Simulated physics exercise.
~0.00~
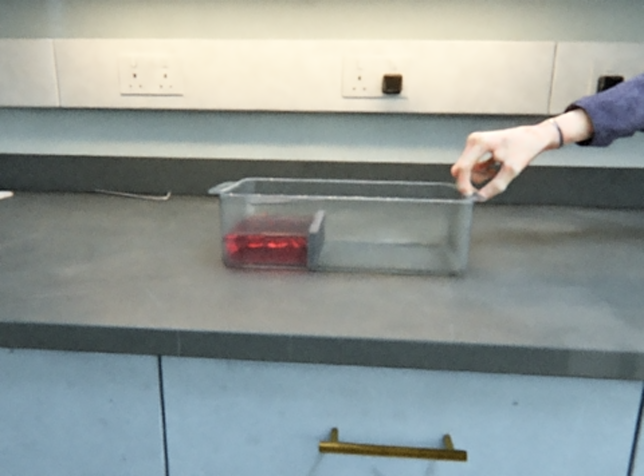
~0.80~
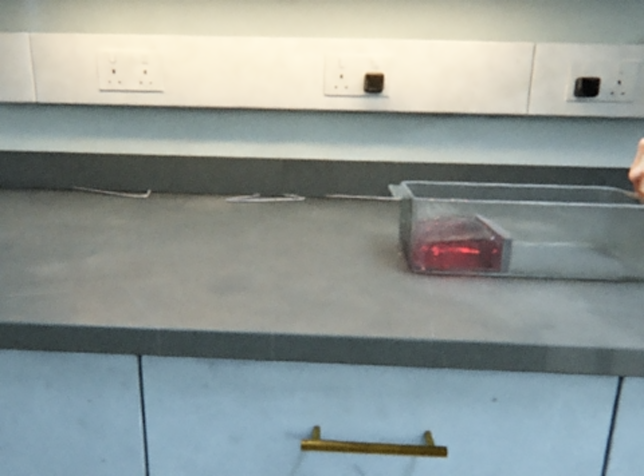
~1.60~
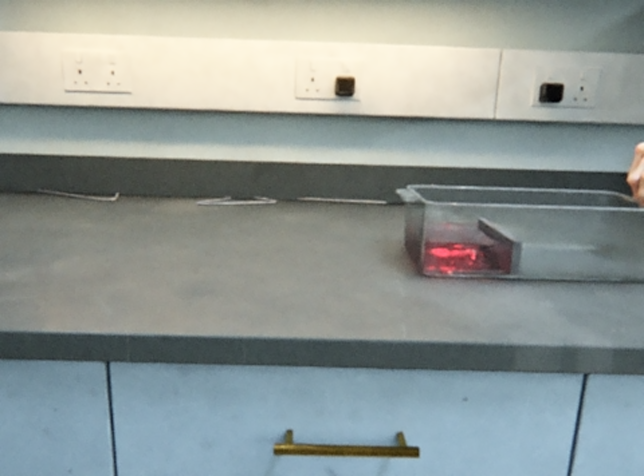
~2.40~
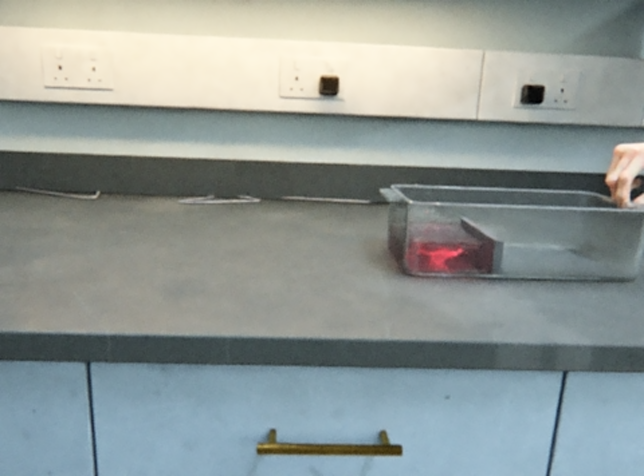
The clip shows a hand pulling a clear plastic box, with red liquid held in its left side by a divider, to the right along a grey worktop. The liquid shifts as the box moves, and the box ends further right, the red still left of the divider.
